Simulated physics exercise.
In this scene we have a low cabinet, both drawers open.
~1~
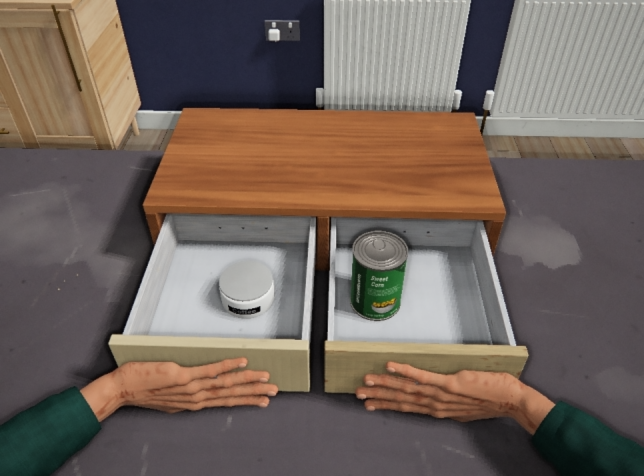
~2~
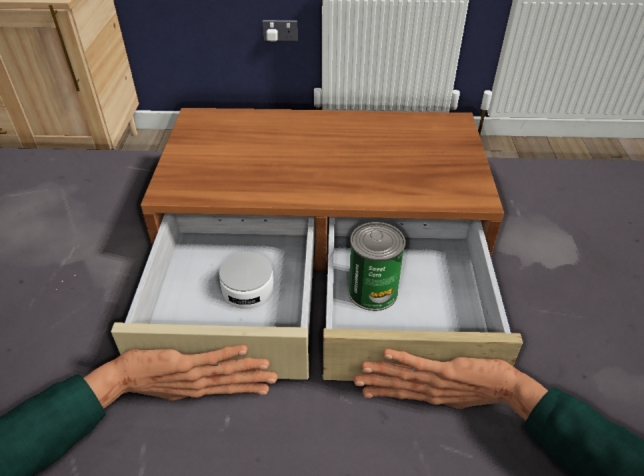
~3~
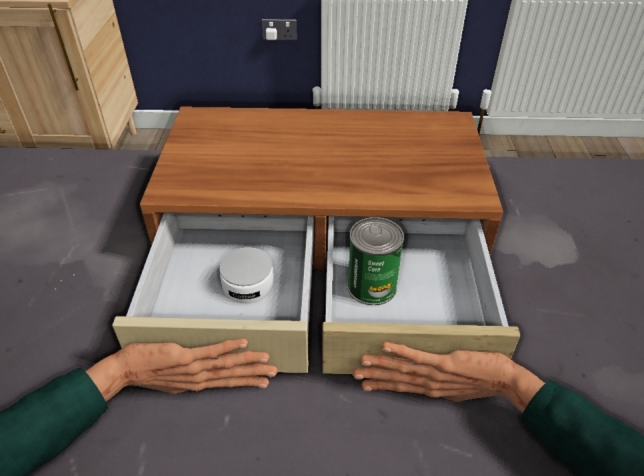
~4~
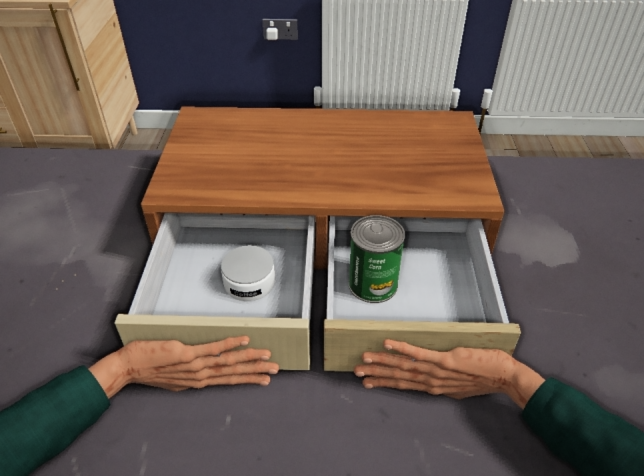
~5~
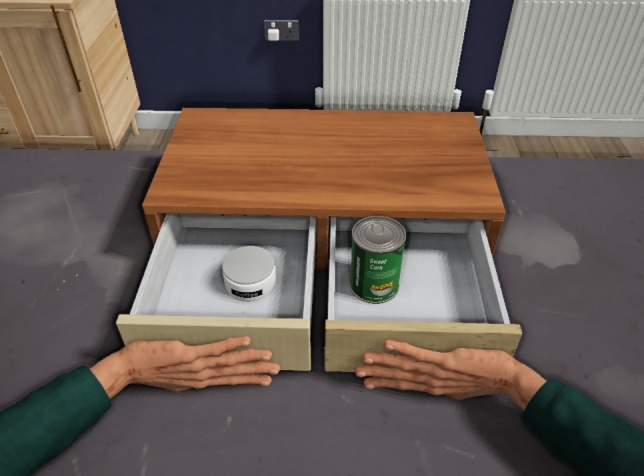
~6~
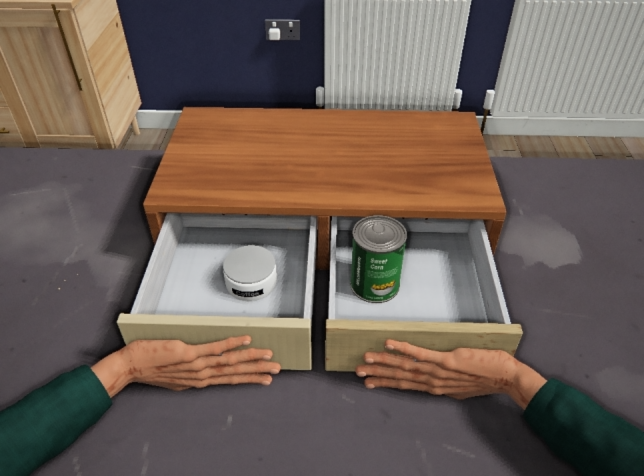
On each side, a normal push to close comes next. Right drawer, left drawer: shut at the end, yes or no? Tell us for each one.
Right drawer - no; left drawer - yes.
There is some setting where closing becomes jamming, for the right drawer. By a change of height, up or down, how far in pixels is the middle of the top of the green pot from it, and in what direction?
Roughly 4 pixels, downward.
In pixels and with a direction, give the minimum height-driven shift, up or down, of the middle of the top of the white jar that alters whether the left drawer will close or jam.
A shift of 24 pixels up.
Then, 0.34 s after the last picture, right drawer starting in; left drawer starting in.
Then, 0.56 s after the last picture, right drawer about half in; left drawer about half in.
Then, 0.74 s after the last picture, right drawer stopped, still ajar; left drawer nearly in.
At rest, the right drawer stays ajar; the left drawer shuts flush.
